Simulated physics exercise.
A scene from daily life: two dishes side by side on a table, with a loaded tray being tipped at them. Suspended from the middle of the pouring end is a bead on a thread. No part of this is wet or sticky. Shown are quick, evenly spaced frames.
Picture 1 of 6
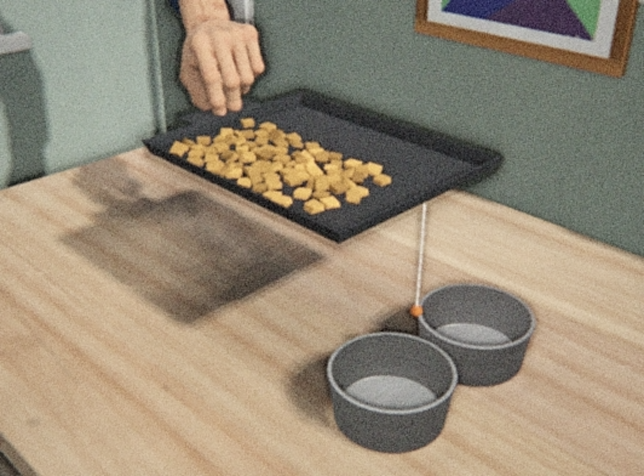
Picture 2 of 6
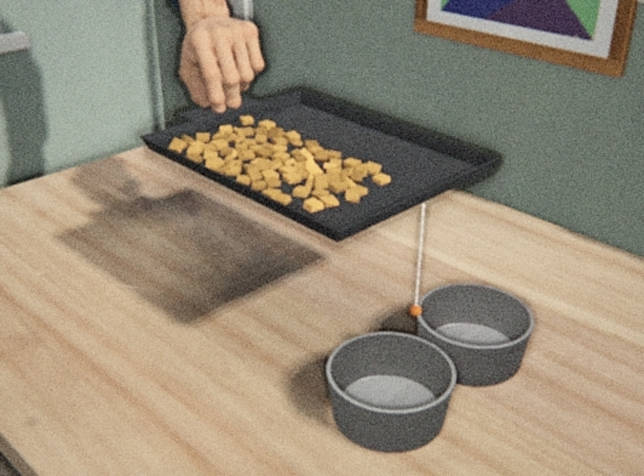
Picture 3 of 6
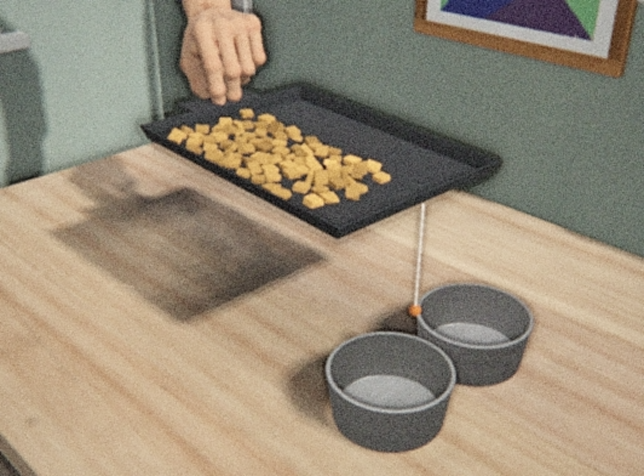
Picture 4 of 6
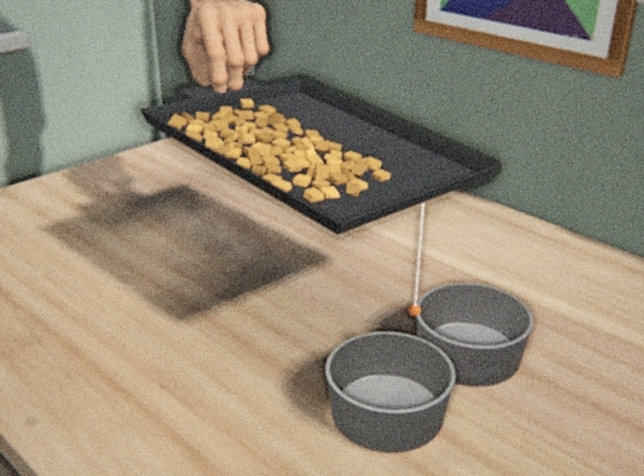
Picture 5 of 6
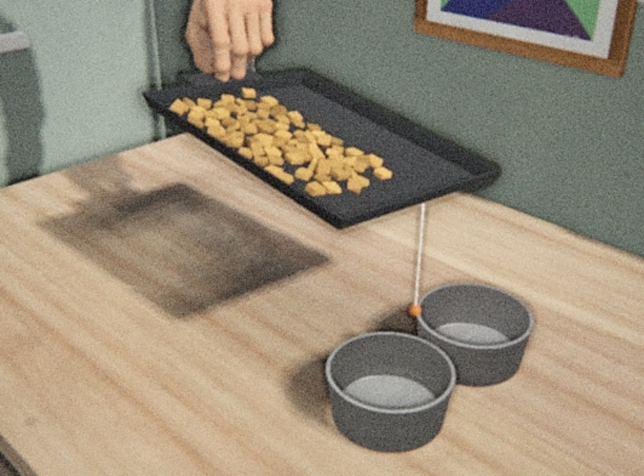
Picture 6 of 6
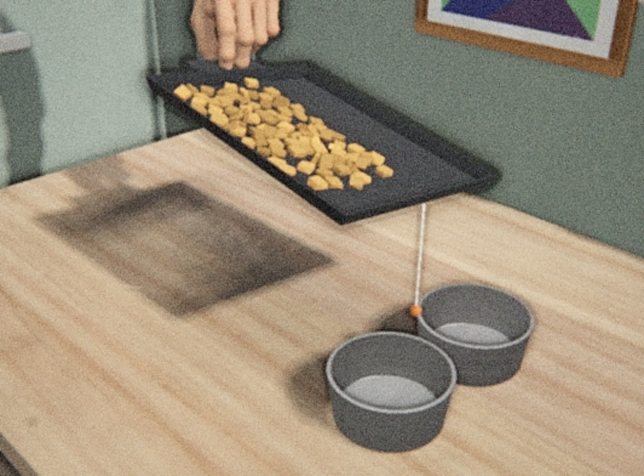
The video shows a hand above a dark tray of golden cereal squares, held over a wooden table with two grey dishes and a hanging orange bead, as the tray gradually tilts slightly toward its right corner.
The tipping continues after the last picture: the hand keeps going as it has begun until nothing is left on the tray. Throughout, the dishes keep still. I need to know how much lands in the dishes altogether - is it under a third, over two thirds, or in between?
Altogether it comes to between a third and two thirds.
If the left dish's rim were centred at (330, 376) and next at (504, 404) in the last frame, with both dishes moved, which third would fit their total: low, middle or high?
One: Under a third. Two: Below one third.
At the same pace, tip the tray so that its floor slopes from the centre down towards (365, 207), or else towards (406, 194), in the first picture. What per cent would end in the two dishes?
First case about 70 percent; second case about 90 percent.
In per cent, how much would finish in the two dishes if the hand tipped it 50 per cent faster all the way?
Share: Roughly 40%.
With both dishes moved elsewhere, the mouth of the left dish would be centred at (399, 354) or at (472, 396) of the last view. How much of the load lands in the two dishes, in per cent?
70 % and 0 %.
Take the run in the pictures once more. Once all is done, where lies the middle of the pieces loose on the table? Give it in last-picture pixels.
At about (464, 310).
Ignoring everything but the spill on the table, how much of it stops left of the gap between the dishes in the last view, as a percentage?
About 20 per cent.
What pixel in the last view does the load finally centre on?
I'd place the middle at about (468, 326).
Soon, tray tipped steeply; most on the tray; about a quarter in the air.
A while on, tray tipped right over; a small part on the tray; about a third in the right dish; about half outside both; a small part in the air.
Towards the end, tray tipped past a quarter turn; about half in the right dish; about half outside both.
Finally, tray tipped past a quarter turn; none in the left dish; about half in the right dish; about half outside both.
